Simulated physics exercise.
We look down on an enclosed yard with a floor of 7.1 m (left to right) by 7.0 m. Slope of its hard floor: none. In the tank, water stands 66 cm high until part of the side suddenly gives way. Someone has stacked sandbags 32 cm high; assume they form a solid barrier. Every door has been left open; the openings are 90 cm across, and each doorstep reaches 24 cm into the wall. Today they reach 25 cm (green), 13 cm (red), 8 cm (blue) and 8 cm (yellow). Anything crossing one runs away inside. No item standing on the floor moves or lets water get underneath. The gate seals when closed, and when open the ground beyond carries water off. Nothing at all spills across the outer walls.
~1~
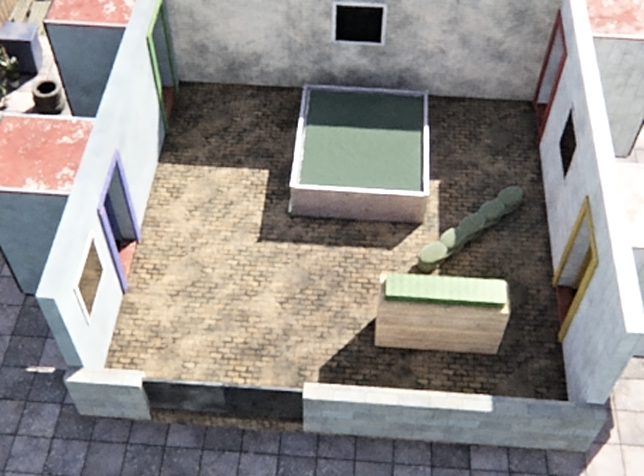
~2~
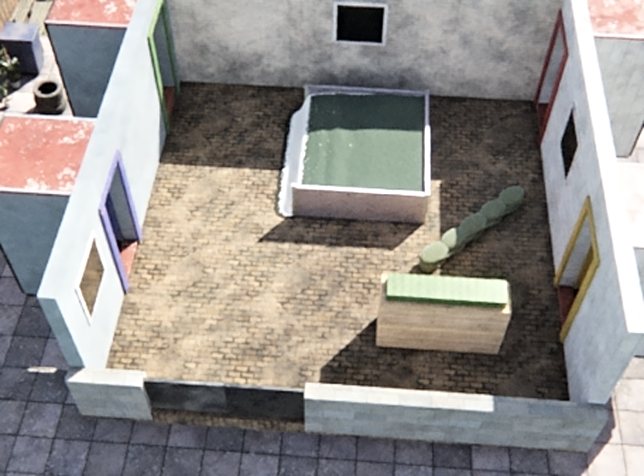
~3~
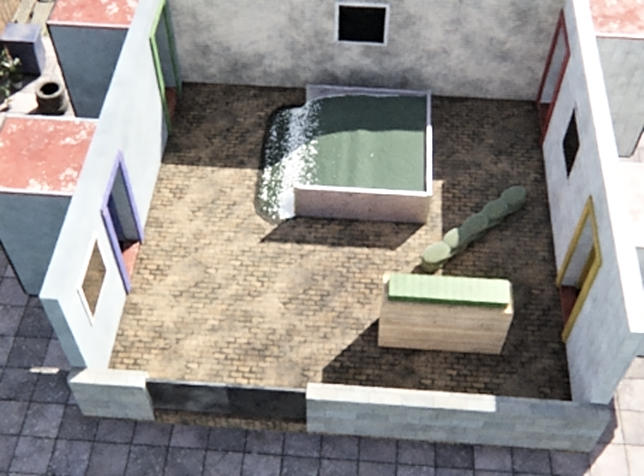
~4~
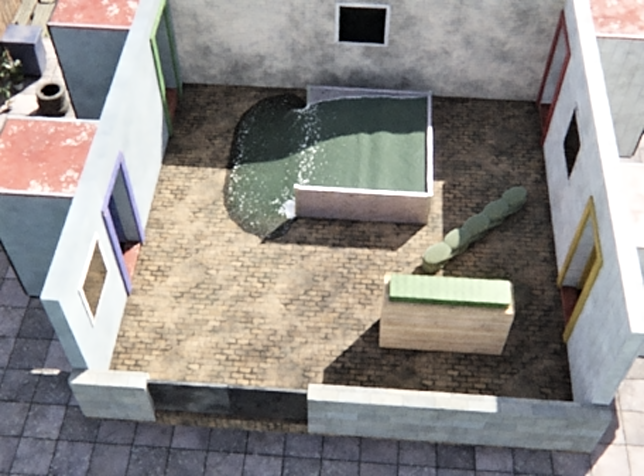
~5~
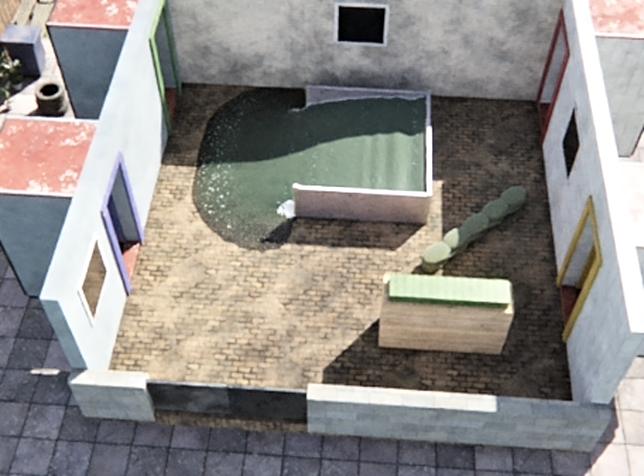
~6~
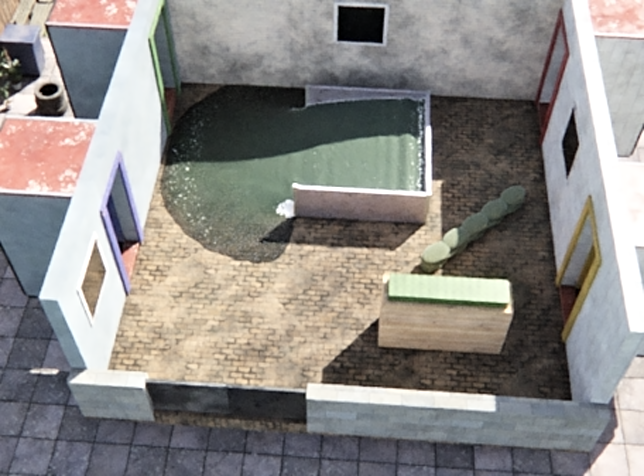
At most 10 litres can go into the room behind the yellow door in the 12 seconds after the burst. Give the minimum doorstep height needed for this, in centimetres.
Roughly 5.5 centimetres.
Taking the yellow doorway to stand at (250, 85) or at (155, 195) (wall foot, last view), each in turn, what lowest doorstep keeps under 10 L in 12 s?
Minimums: Roughly 25 cm and 33 cm.
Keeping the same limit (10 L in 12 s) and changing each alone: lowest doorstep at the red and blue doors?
Close to 17 cm (red) and close to 15 cm (blue).
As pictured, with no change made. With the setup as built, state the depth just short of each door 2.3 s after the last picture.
Centimetres: Green = 33, red = 0, blue = 15, yellow = 0.
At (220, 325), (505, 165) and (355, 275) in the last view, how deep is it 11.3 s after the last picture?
That's 6, 8 and 8 cm, in the order given.
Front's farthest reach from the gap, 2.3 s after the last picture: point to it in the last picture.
The farthest wet point sits near (101, 395).
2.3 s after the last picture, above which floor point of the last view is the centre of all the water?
Centre of mass: About (244, 175) px.
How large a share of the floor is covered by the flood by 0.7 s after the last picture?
I'd estimate about 25 percent.
Then, 0.7 s after the last picture water covers 25 % of the floor, deepest (43 cm) near (162, 159); it has not reached the yellow door.
Then, 2.3 s after the last picture water covers 35 % of the floor, deepest (37 cm) near (181, 87); it has not reached the yellow door.
Then, 11.3 s after the last picture water covers 95 % of the floor, deepest (14 cm) near (497, 232); 8 cm at the yellow door, 2 litres in over its 8 cm doorstep.
At the yellow door as built, the water peaked near 8 cm, 8.3 s after the last picture.
With a doorstep of 5 cm, 15 litres would have come in within the 12 s; with 6.5 cm, 6 litres. So under 10 litres takes about 5.5 cm.
